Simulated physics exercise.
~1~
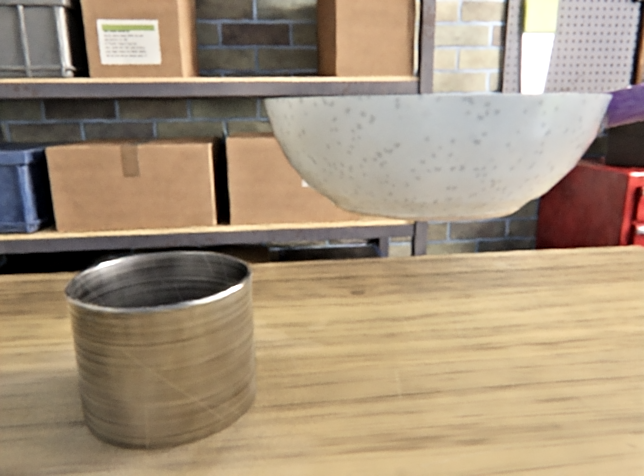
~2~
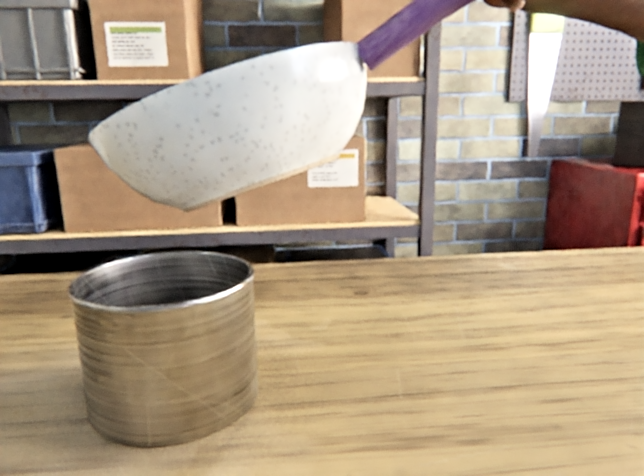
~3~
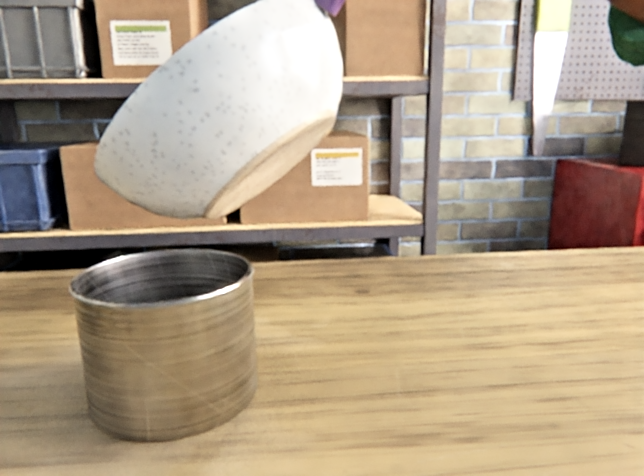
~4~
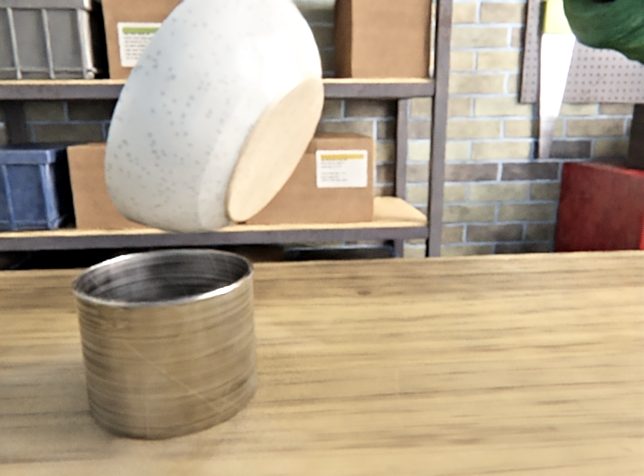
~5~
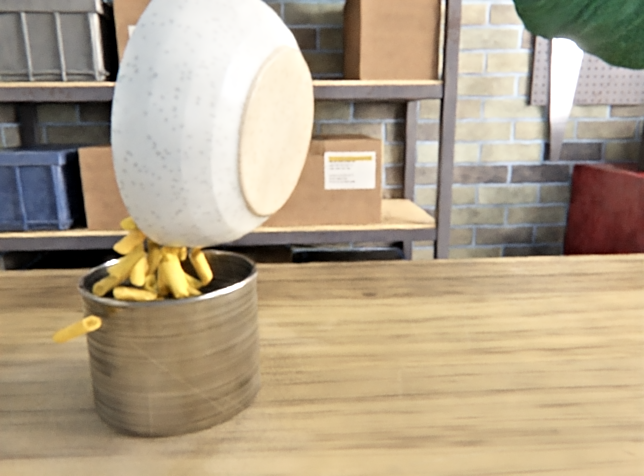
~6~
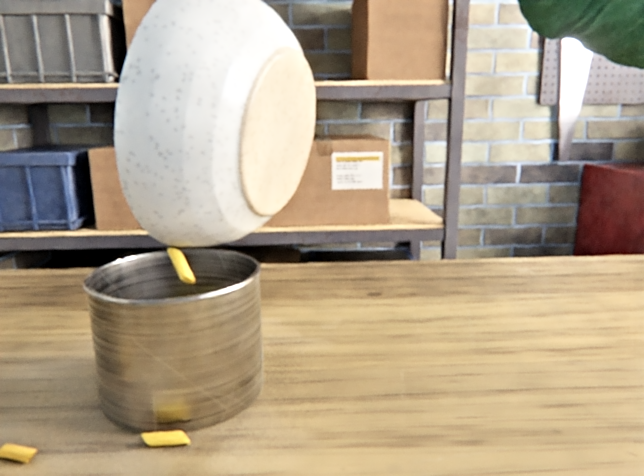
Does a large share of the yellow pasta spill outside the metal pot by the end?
No, only a couple of stray pieces are seen on the table, while most of what pours out goes into the pot.
